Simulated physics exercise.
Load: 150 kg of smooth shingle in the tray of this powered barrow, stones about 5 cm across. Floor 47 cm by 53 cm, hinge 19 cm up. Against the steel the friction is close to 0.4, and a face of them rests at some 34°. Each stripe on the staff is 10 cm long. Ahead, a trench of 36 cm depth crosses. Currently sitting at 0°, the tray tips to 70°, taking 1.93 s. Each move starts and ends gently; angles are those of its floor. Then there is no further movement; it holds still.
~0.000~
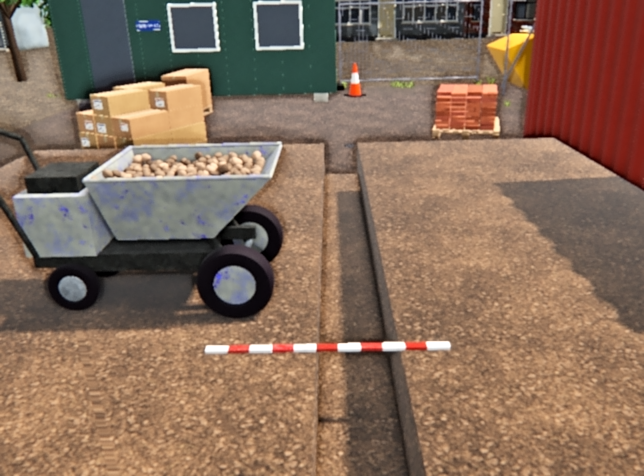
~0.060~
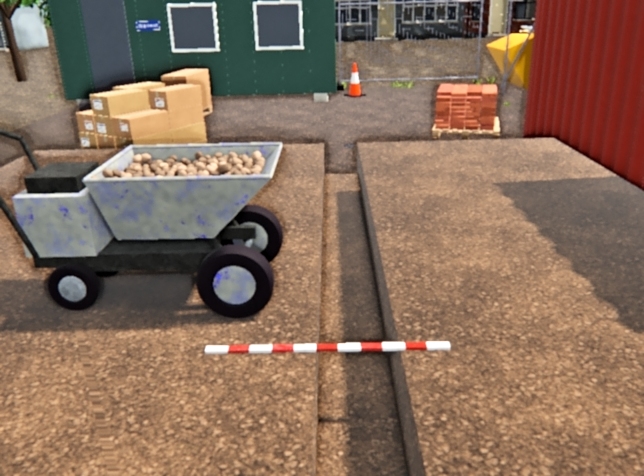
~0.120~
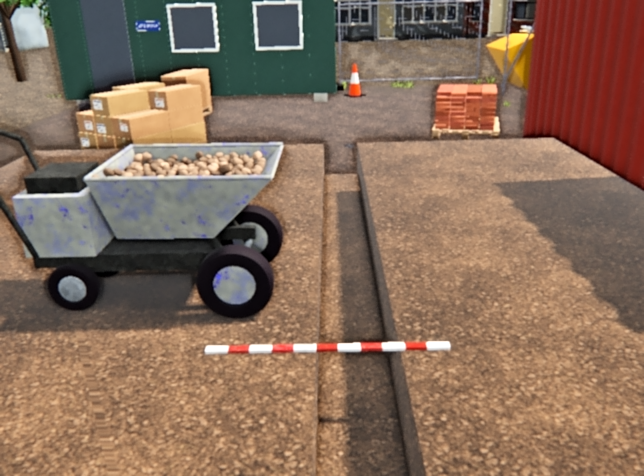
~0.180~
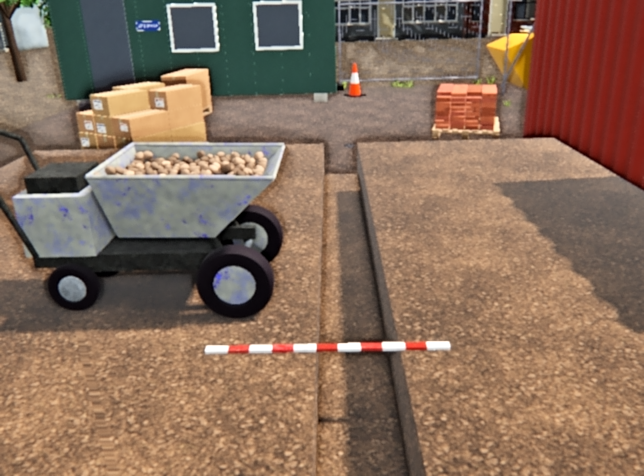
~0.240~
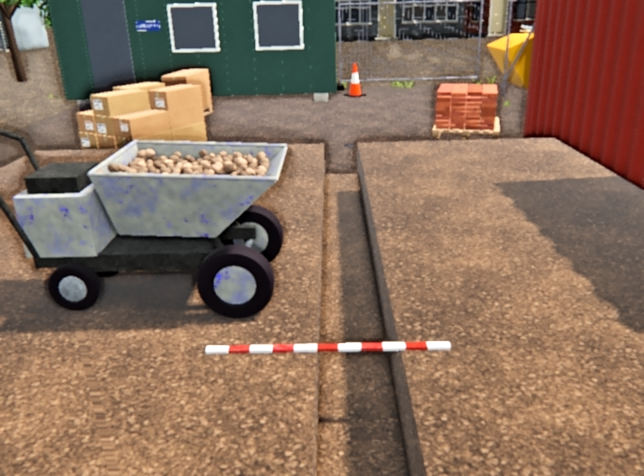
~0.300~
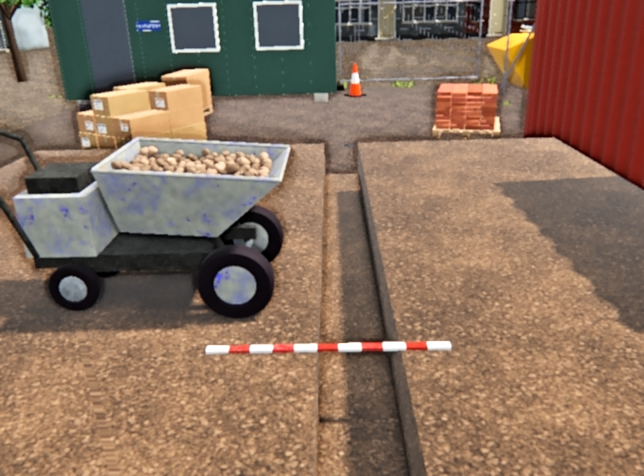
A grey dumper loaded with stones stands beside a trench as its tray tilts slightly forward.
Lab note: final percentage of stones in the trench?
Approx. 52 %.
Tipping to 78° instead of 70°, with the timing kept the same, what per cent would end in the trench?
In that case some 60 per cent.
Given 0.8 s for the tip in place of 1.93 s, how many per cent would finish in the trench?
It would come to roughly 40 per cent.
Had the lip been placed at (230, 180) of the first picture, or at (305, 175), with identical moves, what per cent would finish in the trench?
First place roughly 100%, second roughly 20%.
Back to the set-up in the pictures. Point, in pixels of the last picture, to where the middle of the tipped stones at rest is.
Resting centre: About (383, 318).
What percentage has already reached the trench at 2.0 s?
Some 35 per cent of the load by that point.
After 1.5 s the floor is at 59°; 96 % in the tray, 4 % in the trench; the foremost stones are at (379, 262).
After 2.0 s the floor is at 70°; 25 % in the tray, 34 % in the trench, 41 % past the trench; the foremost stones are at (512, 286).
After 2.4 s the floor is at 70°; 5 % in the tray, 47 % in the trench, 49 % past the trench; the foremost stones are at (573, 295).
After 4.3 s the floor is at 70°; 0 % in the tray, 52 % in the trench, 48 % past the trench; the foremost stones are at (590, 296).
